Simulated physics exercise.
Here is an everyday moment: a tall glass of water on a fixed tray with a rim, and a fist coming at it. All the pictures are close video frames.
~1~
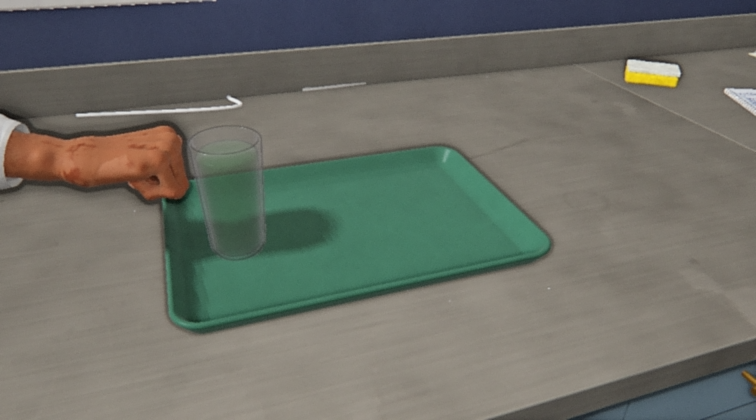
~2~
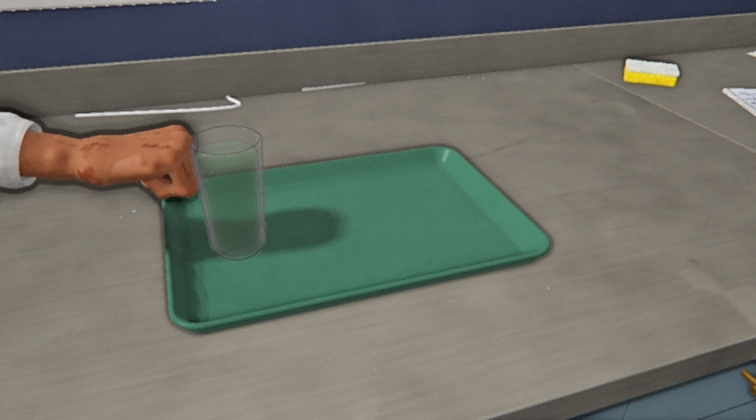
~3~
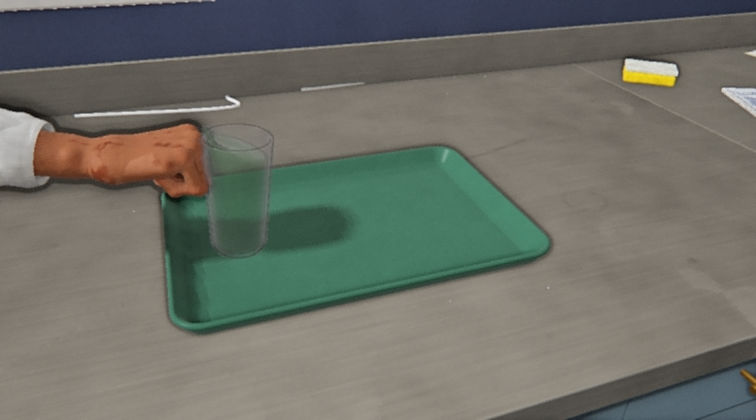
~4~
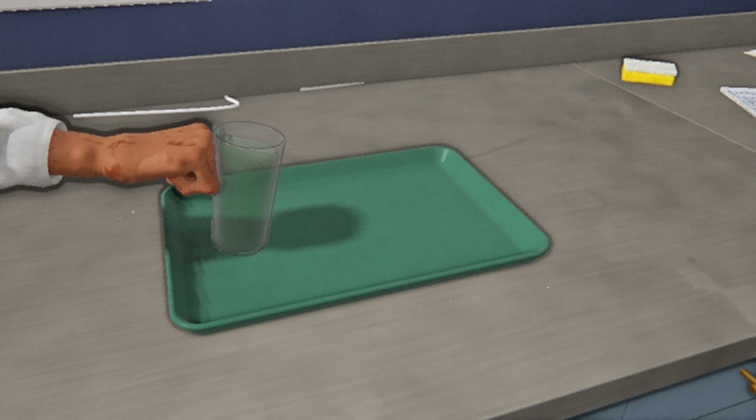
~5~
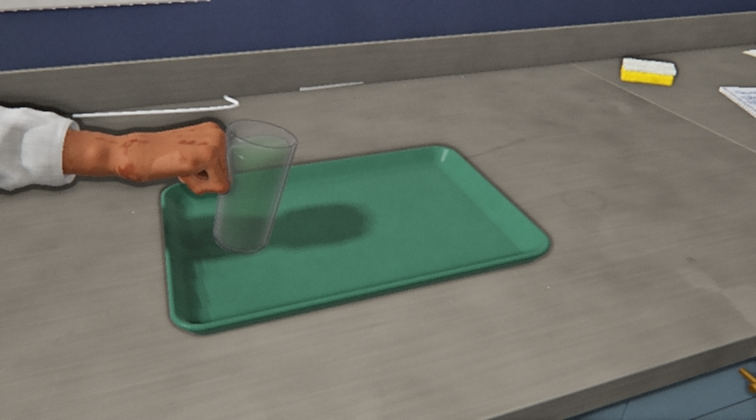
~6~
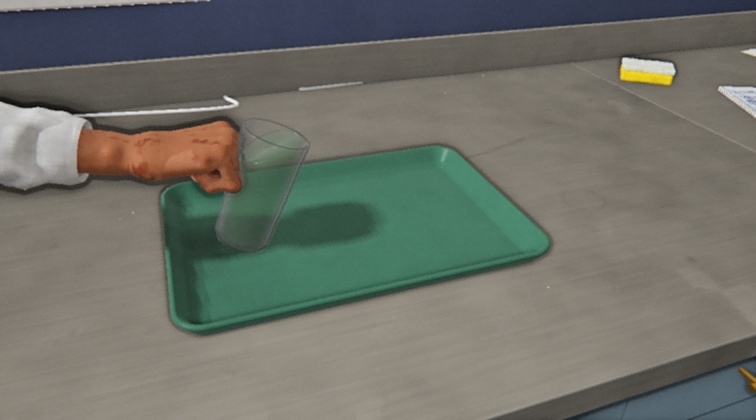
A fist pushed against the upper left side of a clear glass standing on a green tray, and the glass went from upright to leaning noticeably to the right as the arm moved in.
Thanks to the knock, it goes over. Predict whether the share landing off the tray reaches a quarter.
I expect the tray to retain less than three quarters.
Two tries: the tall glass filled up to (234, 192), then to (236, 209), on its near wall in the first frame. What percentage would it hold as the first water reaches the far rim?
About 65 per cent first, then about 55 per cent.
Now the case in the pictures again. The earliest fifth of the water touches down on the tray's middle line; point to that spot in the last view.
I'd point to somewhere close to pixel (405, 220).
A moment on, the tall glass is falling and 98 per cent is in the glass, 1 on the tray and 1 above or beyond its rim.
Next, the tall glass lies on its side and 76 per cent is in the glass, 16 on the tray and 7 above or beyond its rim.
Then the tall glass lies on its side and 46 per cent is in the glass, 39 on the tray and 15 above or beyond its rim.
Later the tall glass lies on its side and 25 per cent is in the glass, 38 on the tray and 37 above or beyond its rim.
Finally, 64 per cent is held by tray and glass, 36 is off the tray.
